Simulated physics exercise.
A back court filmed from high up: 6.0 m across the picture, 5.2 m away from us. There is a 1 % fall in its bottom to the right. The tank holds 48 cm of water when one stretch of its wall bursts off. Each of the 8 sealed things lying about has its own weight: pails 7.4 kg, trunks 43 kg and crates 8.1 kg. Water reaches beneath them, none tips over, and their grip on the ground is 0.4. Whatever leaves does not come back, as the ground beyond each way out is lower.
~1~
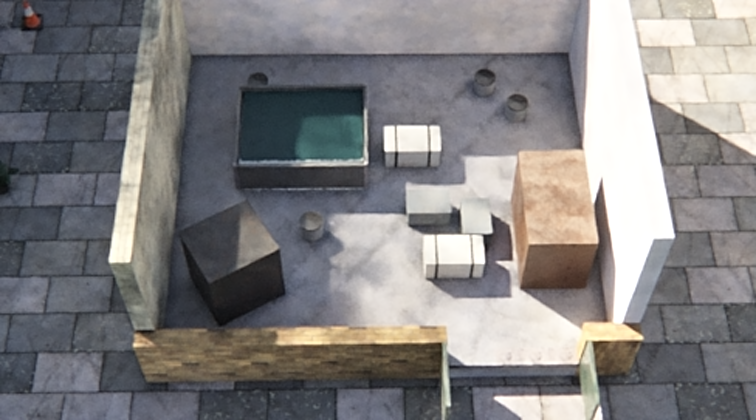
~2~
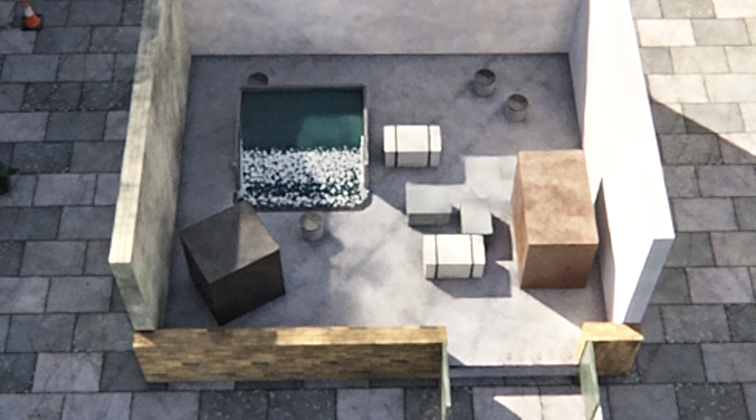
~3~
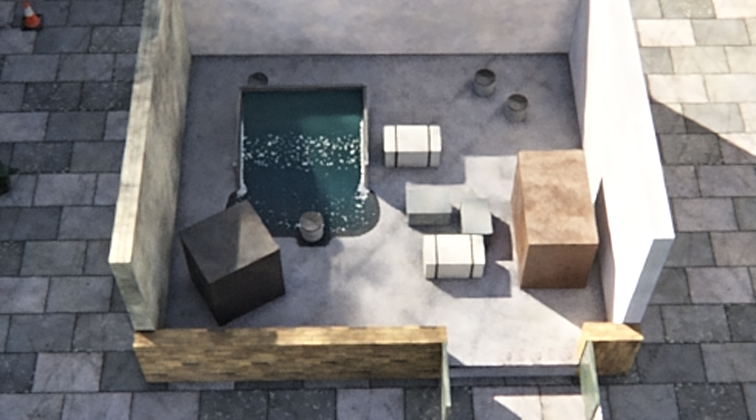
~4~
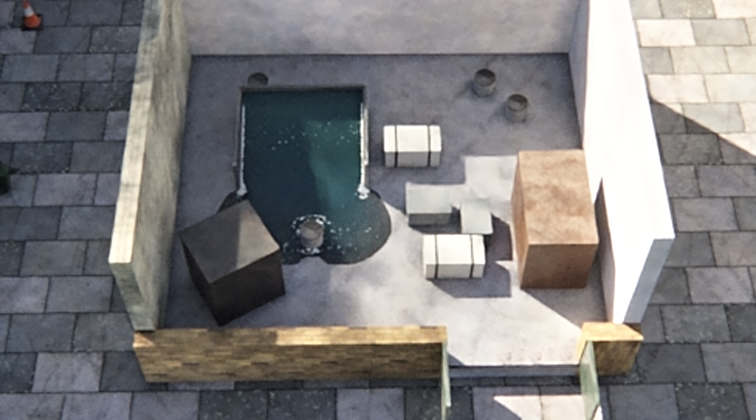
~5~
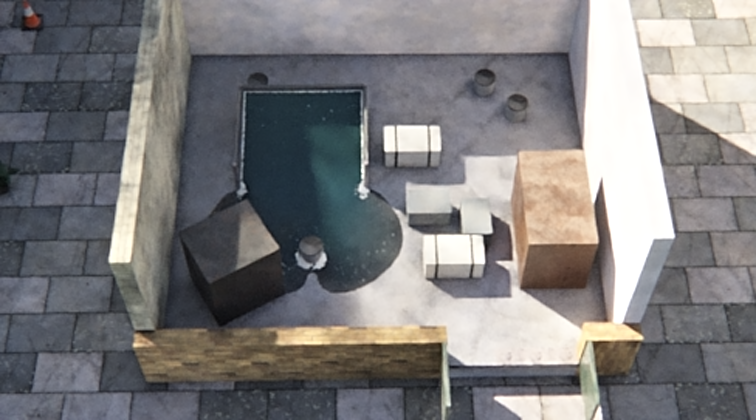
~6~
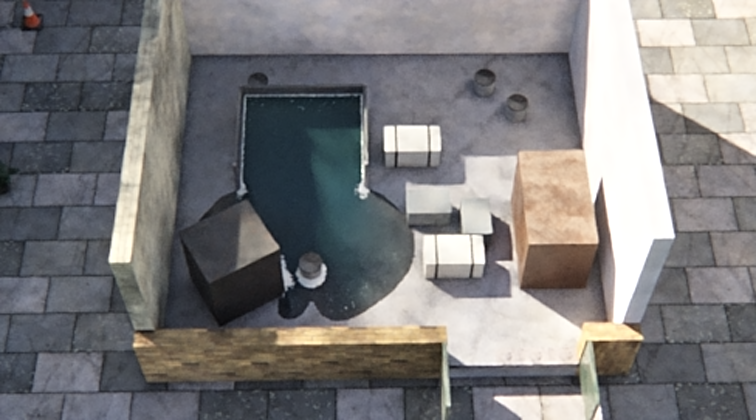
Water pours from the tank's front, spreads across the courtyard floor and shifts a pail slightly.
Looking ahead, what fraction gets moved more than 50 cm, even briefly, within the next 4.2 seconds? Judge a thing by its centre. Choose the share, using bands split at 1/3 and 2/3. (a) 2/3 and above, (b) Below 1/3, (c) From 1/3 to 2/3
b.
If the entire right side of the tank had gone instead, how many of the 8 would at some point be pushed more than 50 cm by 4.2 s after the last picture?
Then the count would be 4.
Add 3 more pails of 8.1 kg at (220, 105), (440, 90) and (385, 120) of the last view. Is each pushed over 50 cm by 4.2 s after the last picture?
Reading them off in order: Not beyond, not beyond, not beyond.
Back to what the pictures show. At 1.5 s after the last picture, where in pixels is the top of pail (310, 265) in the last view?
(385, 304), roughly.
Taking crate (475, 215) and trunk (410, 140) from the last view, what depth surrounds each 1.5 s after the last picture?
Roughly 2 and 0 cm.
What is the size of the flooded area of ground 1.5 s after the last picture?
The covered patch comes to about 12 m2.
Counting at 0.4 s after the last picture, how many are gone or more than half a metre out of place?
The number by then is 1.
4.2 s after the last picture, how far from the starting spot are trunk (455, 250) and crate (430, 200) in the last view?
Distances: 0 cm; 30 cm.
Then, 0.4 s after the last picture 1 of 8 are over 50 cm from their spots; 0 afloat.
Then, 1.5 s after the last picture 1 of 8 are over 50 cm from their spots; 1 afloat.
Then, 2.8 s after the last picture 1 of 8 are over 50 cm from their spots; 0 afloat.
Then, 4.2 s after the last picture 1 of 8 are over 50 cm from their spots, and 1 have been at some point; 0 afloat.
